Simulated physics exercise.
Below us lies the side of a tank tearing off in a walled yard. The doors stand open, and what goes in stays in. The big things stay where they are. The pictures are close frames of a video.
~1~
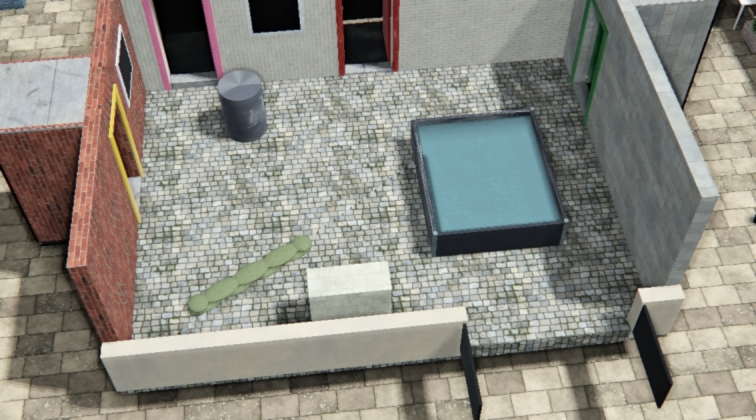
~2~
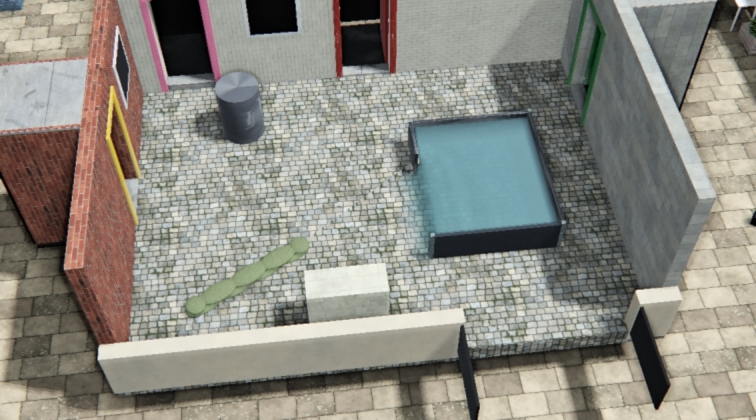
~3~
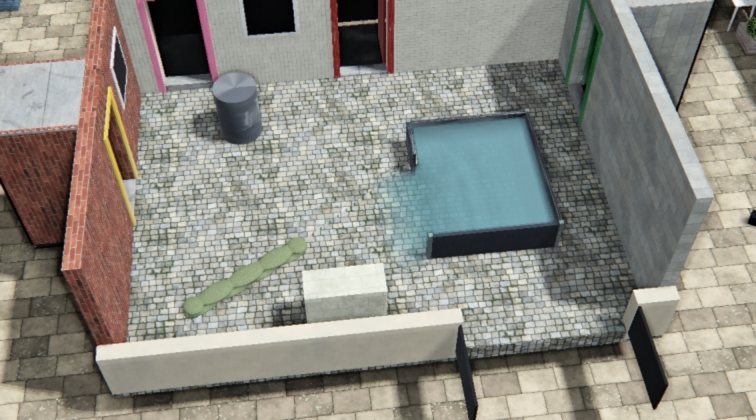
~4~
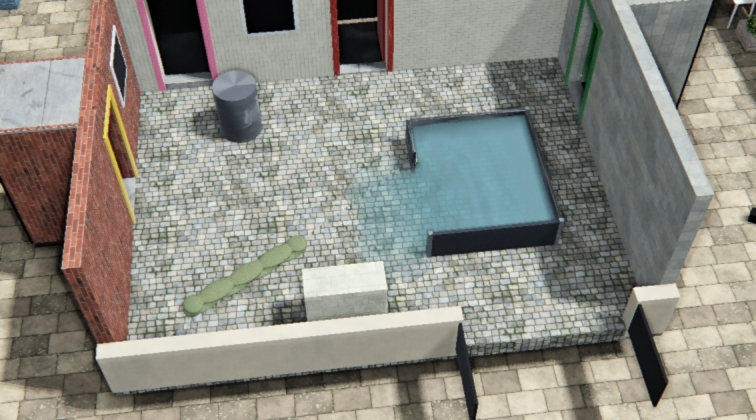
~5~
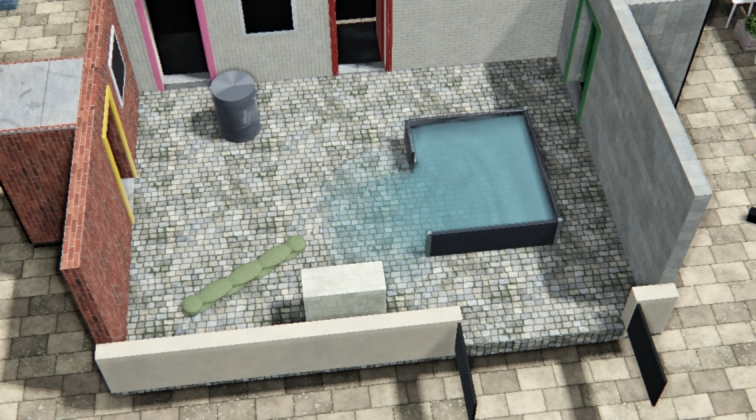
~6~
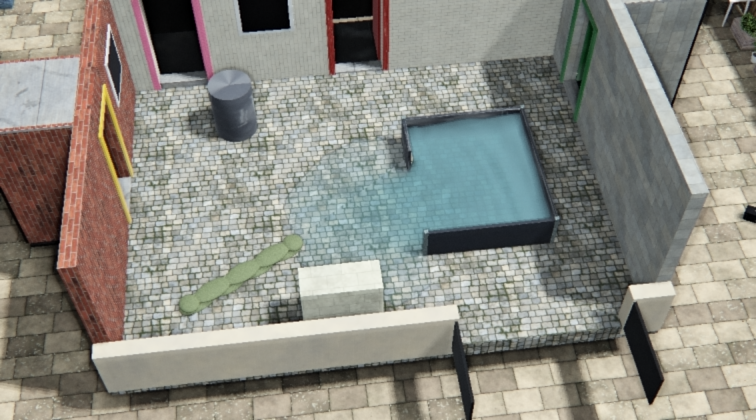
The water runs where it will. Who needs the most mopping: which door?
The yellow doorway takes the most.
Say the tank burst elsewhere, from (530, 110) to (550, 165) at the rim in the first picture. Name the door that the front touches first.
That is the green one.
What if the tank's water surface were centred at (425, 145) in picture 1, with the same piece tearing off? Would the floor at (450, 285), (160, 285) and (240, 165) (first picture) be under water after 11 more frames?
As listed: Not flooded, under water, covered.
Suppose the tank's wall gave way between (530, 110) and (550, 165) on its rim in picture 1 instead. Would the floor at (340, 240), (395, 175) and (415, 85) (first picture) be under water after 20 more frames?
In that order: Not flooded, free of water, awash.
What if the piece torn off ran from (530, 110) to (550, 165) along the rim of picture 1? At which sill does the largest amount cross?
It is the door marked green.
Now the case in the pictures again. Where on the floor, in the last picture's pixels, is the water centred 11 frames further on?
Roughly at (390, 214).
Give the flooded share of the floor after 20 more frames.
Close to 50 %.
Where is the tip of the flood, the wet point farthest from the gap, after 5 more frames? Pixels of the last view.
Close to (173, 245).
A moment on, water covers 25 % of the floor; green door not reached, red door not reached, yellow door not reached, pink door not reached.
Next, water covers 40 % of the floor; green door not reached, red door not reached, yellow door a trickle in, pink door not reached.
Then, water covers 50 % of the floor; green door not reached, red door not reached, yellow door a lot in, pink door not reached.
Later, water covers 55 % of the floor; green door not reached, red door not reached, yellow door a lot in, pink door wet at the sill, nothing in.
In the end, water covers 90 % of the floor; green door not reached, red door a trickle in, yellow door a lot in, pink door wet at the sill, nothing in; the yellow door has let in the most.
